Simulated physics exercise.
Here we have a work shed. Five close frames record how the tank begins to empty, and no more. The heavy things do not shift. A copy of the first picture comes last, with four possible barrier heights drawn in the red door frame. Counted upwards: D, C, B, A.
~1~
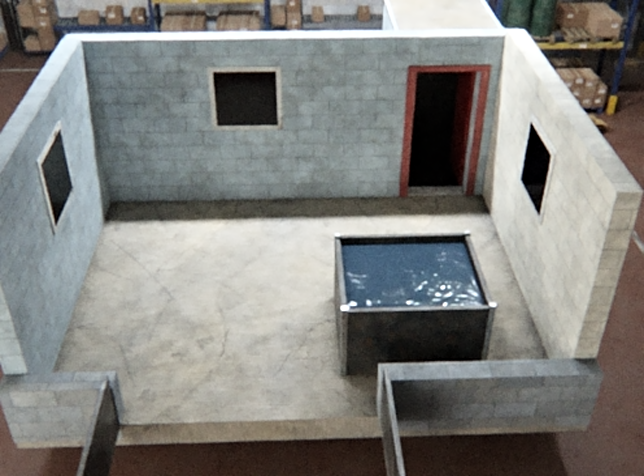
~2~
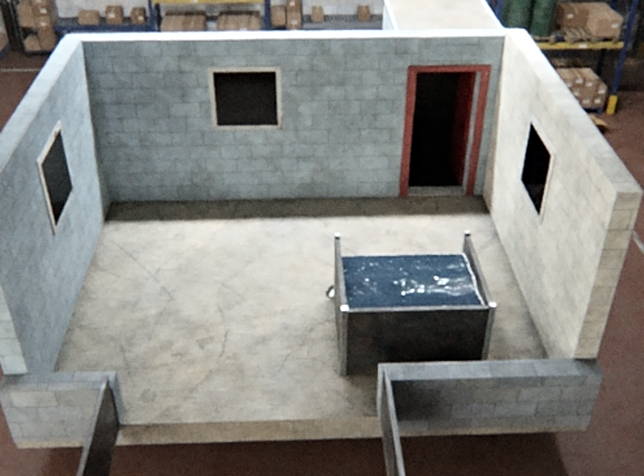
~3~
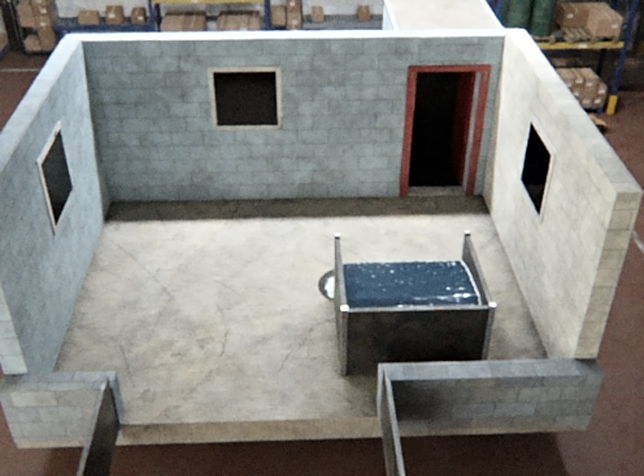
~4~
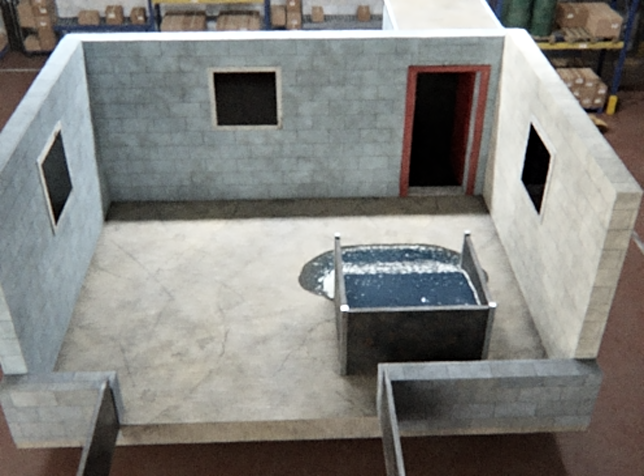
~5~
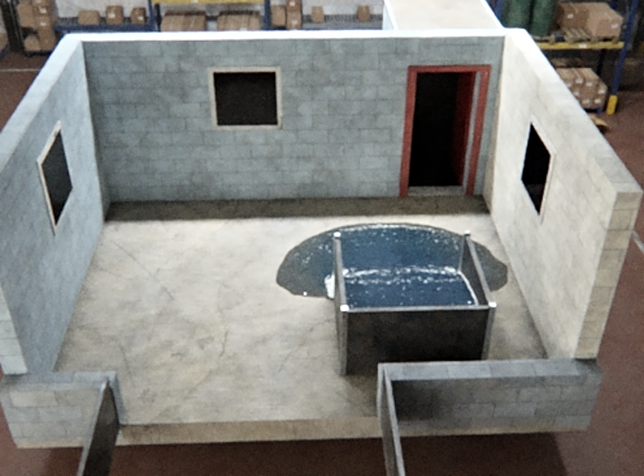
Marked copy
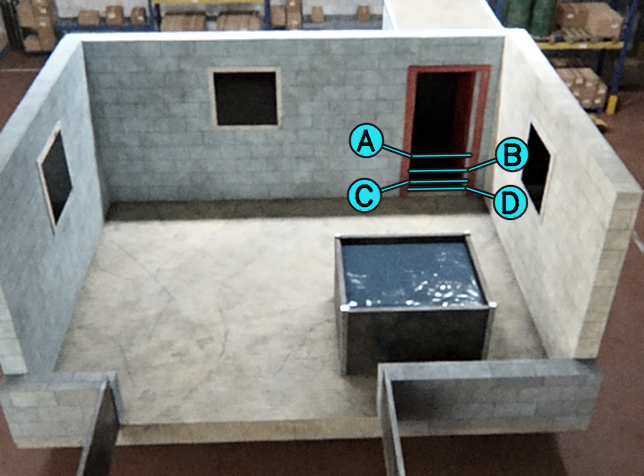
To begin with, water sits in a dark square tank on the pale floor of a roofless block-walled work shed with a red doorway. The water sinks between the corner posts and emerges at the tank's left, then spreads behind it and to both sides in a wide, rounded pool.
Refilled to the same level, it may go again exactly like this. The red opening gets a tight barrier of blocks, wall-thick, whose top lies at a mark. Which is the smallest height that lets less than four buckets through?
B is the one.
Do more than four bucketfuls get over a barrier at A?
No, not at all.
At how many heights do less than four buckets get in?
Two of the four.
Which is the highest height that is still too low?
C.
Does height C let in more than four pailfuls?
Yes, it does.
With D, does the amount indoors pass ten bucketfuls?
Yes, clearly.
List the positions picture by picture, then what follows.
Water in the tank at rest, its middle at (409, 275); foot of the red doorway at (436, 195); open gate at (248, 364).
Water covers 2 % of the ground, its front hidden from here.
Water covers 5 % of the ground, its front hidden from here.
Water covers 10 % of the ground and shows as far out as (310, 266).
Water covers 18 % of the ground and shows as far out as (338, 230).
On the marked copy, A at (440, 155); B at (439, 170); C at (438, 181); D at (437, 188); from the bottom up D, C, B, A.
For height A, nothing gets over.
For height B, a splash gets over, under a bucket.
For height C, about 8 bucketfuls get in.
For height D, dozens of bucketfuls pour in.
